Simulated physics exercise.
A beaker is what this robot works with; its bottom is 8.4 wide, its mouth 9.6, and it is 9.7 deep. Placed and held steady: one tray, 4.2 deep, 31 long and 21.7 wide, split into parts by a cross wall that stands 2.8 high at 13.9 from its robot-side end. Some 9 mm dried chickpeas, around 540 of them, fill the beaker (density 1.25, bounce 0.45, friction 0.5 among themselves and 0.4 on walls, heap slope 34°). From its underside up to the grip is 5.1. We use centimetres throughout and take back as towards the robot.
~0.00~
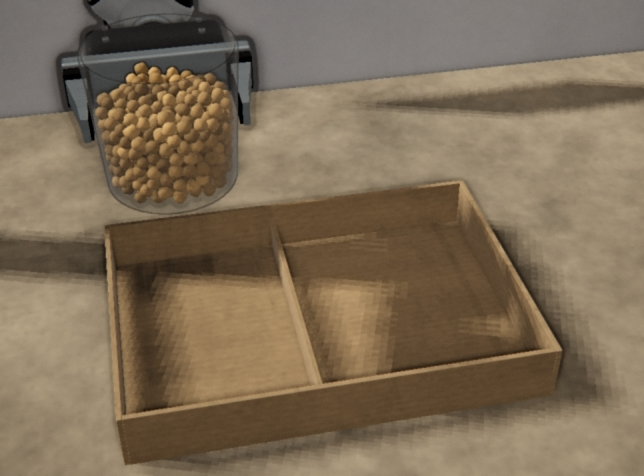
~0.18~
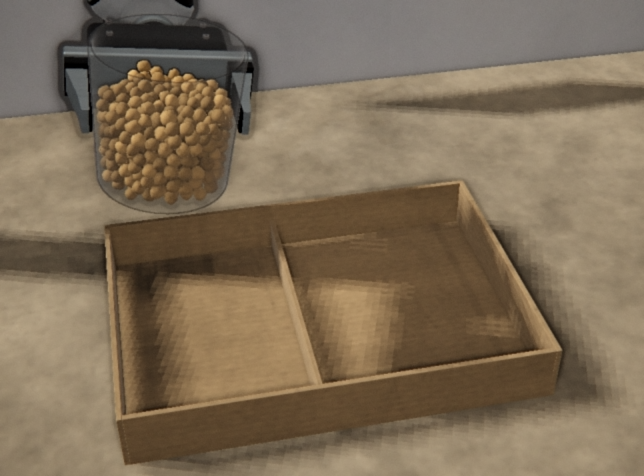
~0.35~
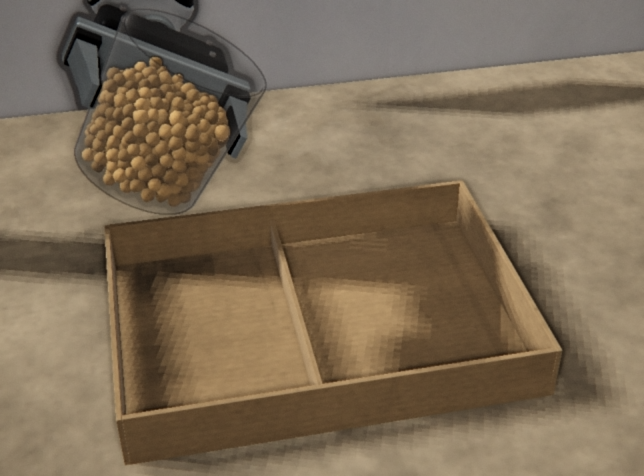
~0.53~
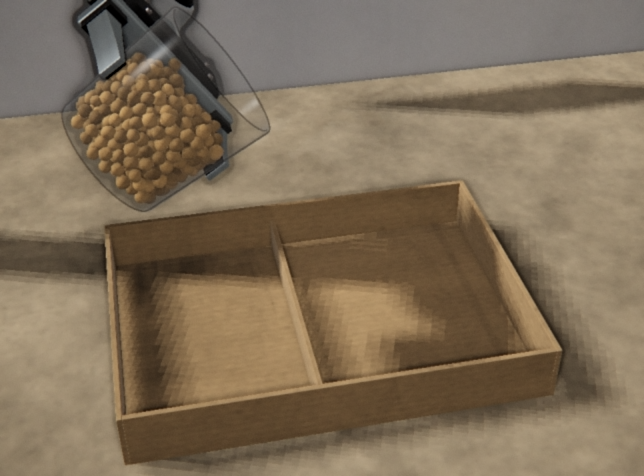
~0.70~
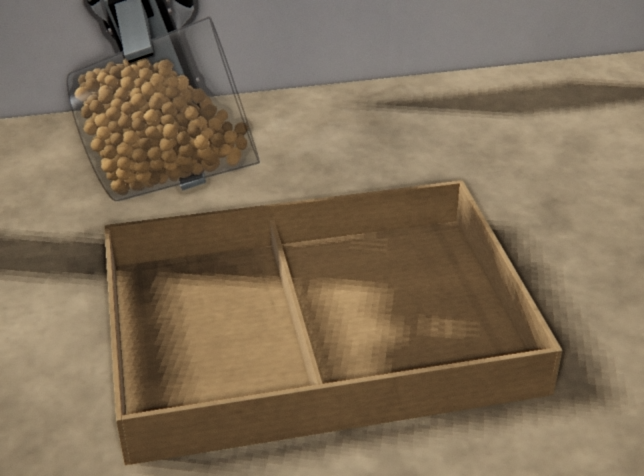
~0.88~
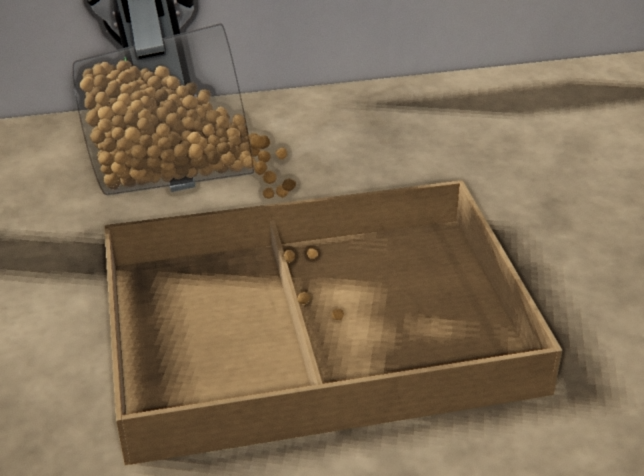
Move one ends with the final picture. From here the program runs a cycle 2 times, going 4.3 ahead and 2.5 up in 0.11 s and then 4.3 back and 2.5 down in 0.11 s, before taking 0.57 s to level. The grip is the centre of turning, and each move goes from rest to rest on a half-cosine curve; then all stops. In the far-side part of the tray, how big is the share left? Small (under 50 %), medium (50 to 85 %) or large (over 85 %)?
Large.
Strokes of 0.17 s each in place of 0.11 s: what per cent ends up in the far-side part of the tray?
About 65 per cent, then.
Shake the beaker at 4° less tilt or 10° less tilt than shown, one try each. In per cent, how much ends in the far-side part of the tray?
I'd say close to 90 and 80 per cent, in that order.
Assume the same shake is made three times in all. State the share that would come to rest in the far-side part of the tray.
About 95 per cent, then.
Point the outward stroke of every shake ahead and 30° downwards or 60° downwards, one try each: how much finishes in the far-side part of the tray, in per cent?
First try some 60 %, second try some 40 %.
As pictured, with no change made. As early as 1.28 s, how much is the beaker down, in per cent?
Share out so far: Close to 95 %.
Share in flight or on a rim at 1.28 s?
2 %.
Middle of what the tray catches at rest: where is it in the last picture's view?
I'd point to somewhere near (421, 303).
After 1.28 s, tilted 84° forward, highest piece 19 above the table; 483 in the far-side part, 40 in the beaker, 10 in the robot-side part, 10 in flight or on a rim.
After 1.69 s, tilted 23° forward, highest piece 19 above the table; 507 in the far-side part, 18 in the beaker, 16 in the robot-side part, 2 on the table or floor.
After 2.09 s, level, highest piece 18 above the table; 507 in the far-side part, 18 in the beaker, 16 in the robot-side part, 2 on the table or floor.
After 3.14 s, level, highest piece 18 above the table; 507 in the far-side part, 18 in the beaker, 16 in the robot-side part, 2 on the table or floor.
At rest, 507 in the far-side part, 18 in the beaker, 16 in the robot-side part, 2 on the table or floor. That is 93 % in the far-side part of the tray.
